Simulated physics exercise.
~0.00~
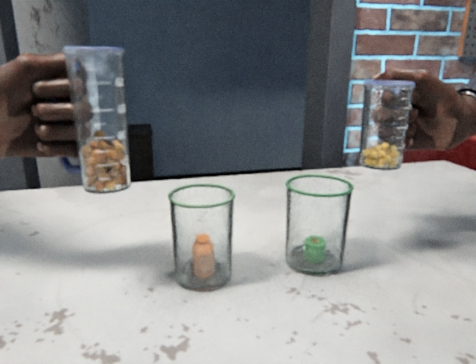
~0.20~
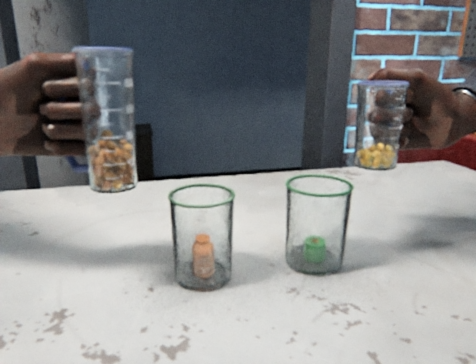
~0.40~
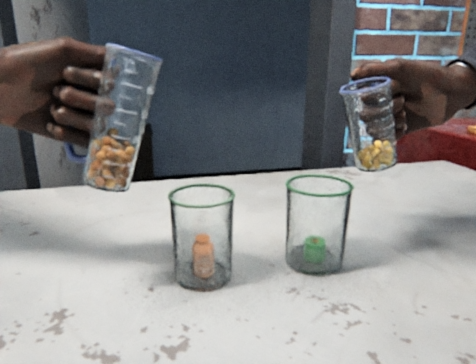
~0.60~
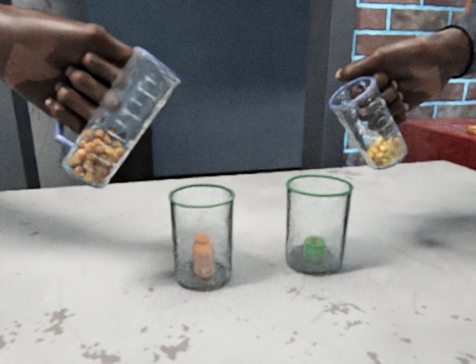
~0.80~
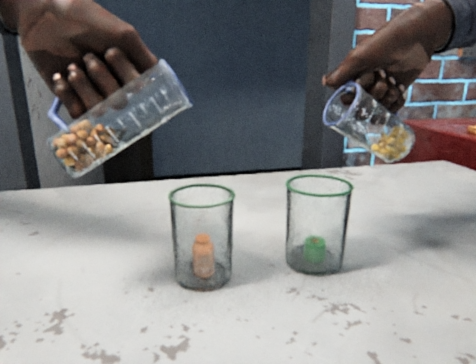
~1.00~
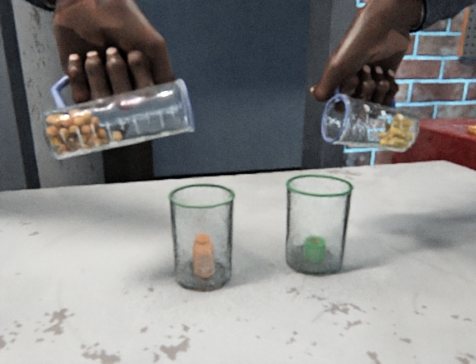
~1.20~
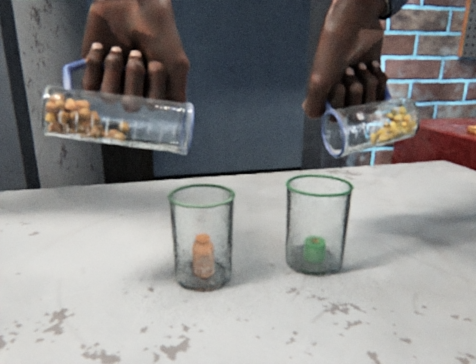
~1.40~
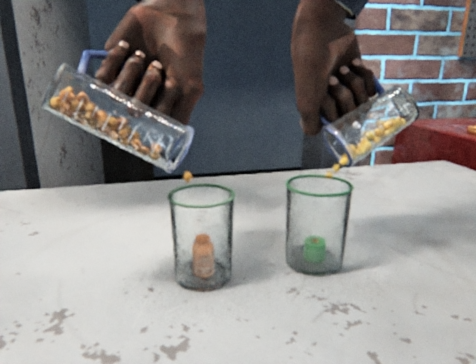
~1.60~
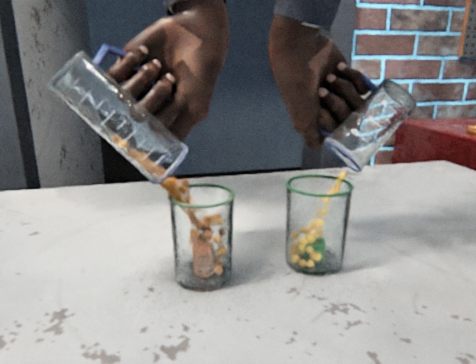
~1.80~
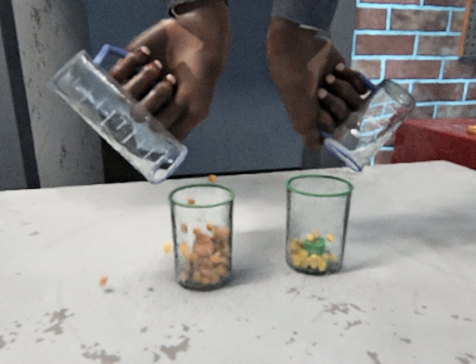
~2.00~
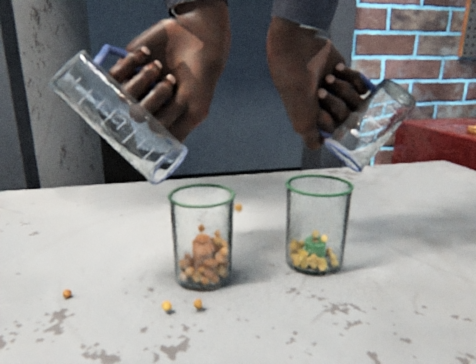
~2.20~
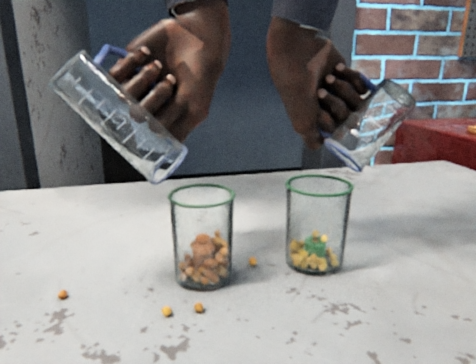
To begin with, two dark hands hold clear measuring cups of small loose pieces, orange-brown on the left and yellow on the right, above two green-rimmed glasses on a worn white counter. An orange object stands in the left glass and a green one in the right. The hands tip the cups inward until they lie sideways, then farther, and the pieces spill out. Both cups empty into the glasses, while a few pieces from the left scatter onto the counter. Finally, low piles surround the objects, both still showing, with the emptied cups held tilted above.
